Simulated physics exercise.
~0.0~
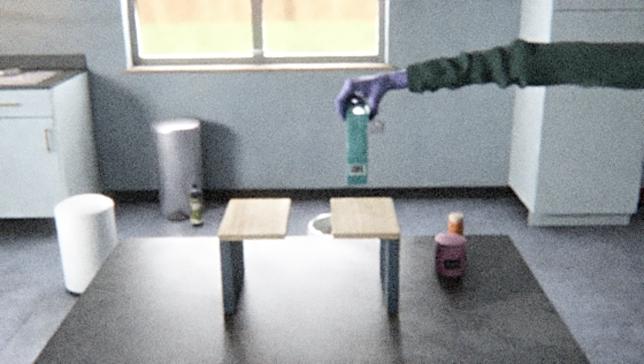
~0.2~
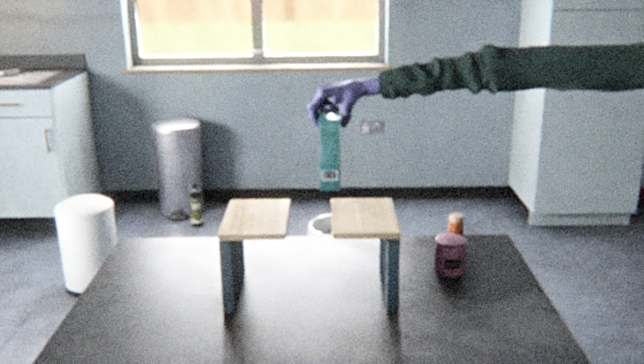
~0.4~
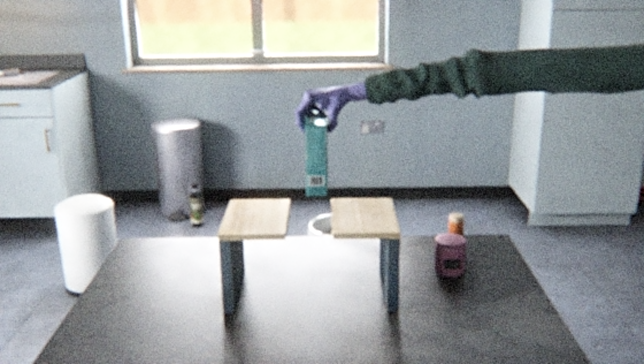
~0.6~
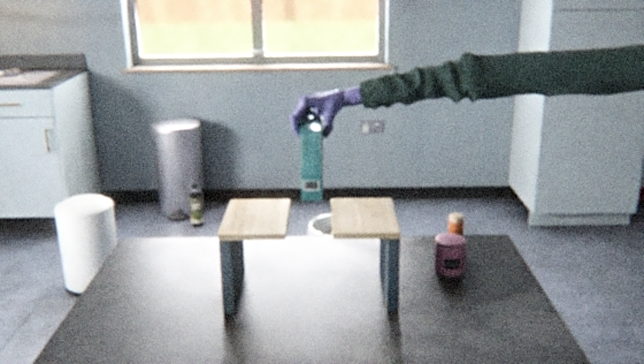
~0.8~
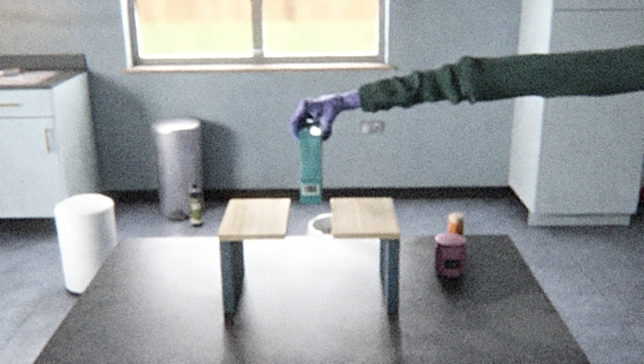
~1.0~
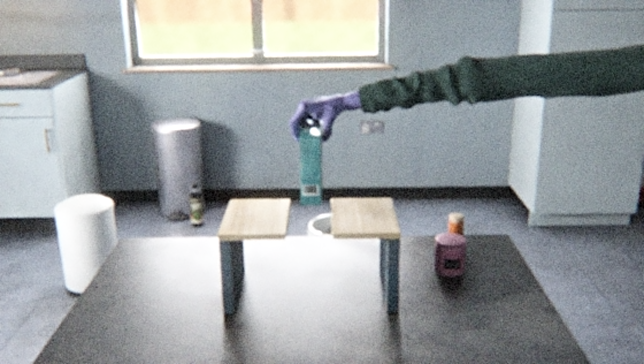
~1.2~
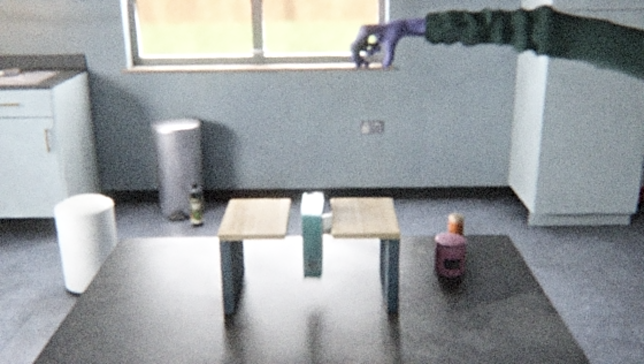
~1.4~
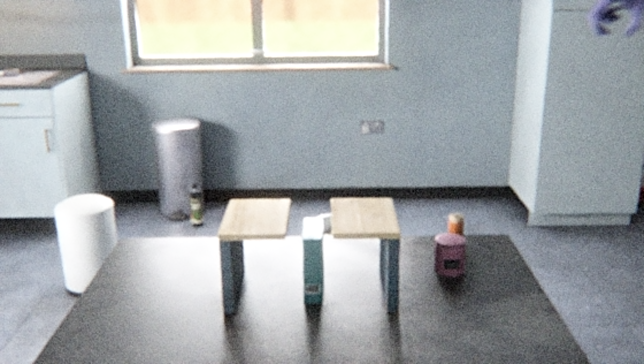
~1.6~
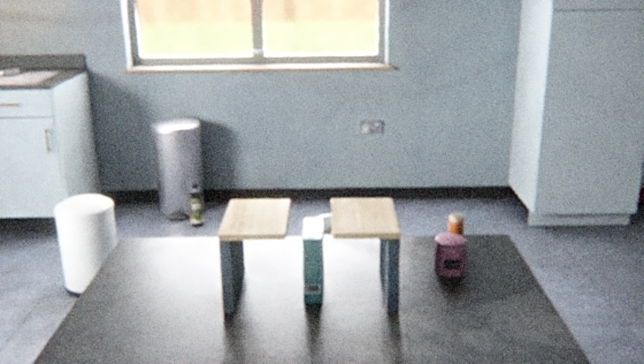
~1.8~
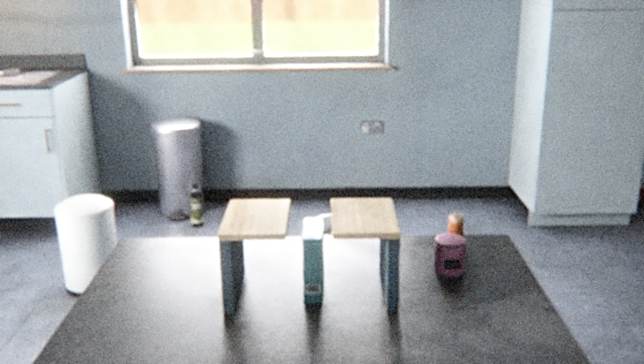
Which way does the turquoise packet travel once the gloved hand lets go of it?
It moves downward, dropping through the gap between the two ledges to the table.
